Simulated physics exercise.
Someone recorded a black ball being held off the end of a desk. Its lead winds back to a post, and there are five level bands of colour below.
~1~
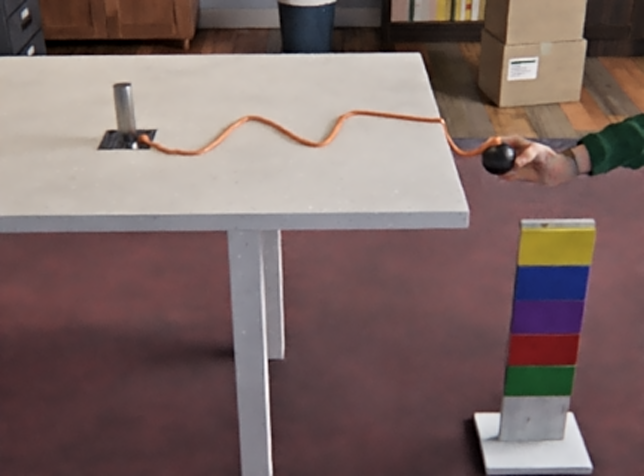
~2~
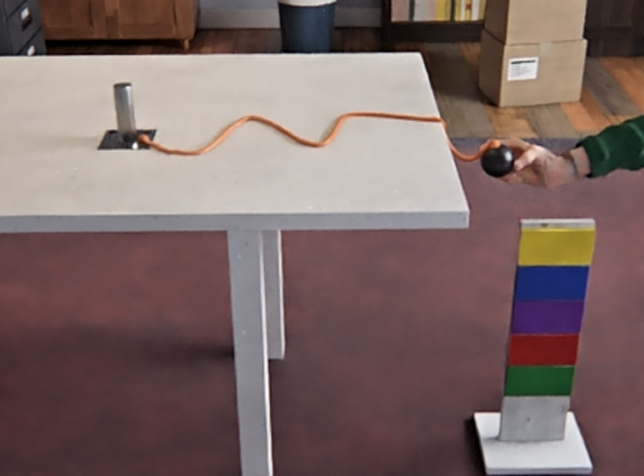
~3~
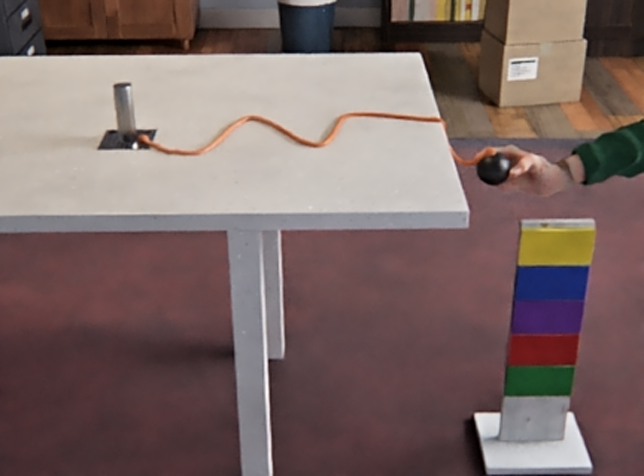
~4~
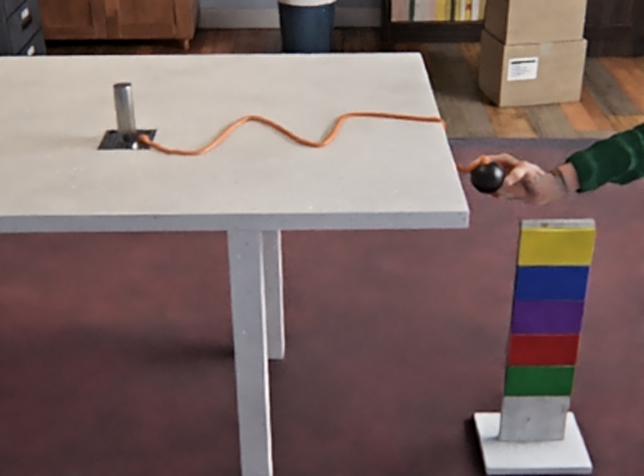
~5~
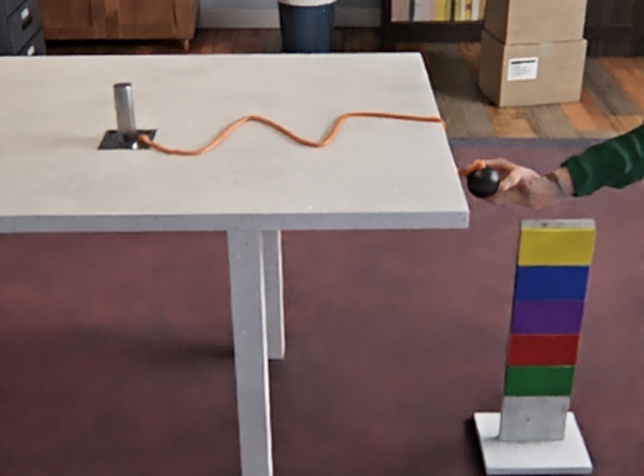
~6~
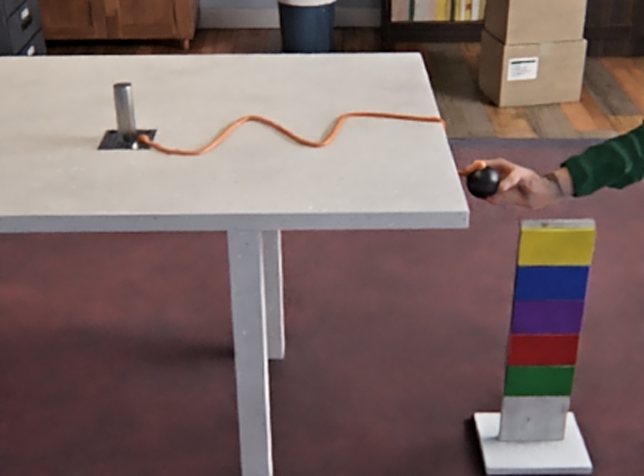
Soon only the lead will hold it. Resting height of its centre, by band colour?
Red.
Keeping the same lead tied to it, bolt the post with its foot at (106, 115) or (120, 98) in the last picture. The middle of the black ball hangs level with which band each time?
Result per try, in order: Purple / purple.
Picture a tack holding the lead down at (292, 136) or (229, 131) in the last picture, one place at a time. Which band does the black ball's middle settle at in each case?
Blue, then purple.
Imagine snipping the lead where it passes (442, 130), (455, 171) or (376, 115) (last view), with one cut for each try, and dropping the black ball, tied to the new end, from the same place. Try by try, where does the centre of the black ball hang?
One spot per try: (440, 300), (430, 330), and (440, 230).
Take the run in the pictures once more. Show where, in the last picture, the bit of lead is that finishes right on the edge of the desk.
Approx. (331, 138).
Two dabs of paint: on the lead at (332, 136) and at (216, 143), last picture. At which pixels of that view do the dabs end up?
First one close to (443, 138), second close to (249, 134).
Soon after, ball near (443, 343); level with red.
Then, ball near (420, 350); level with red.
At rest, ball near (430, 350); level with red. At red.
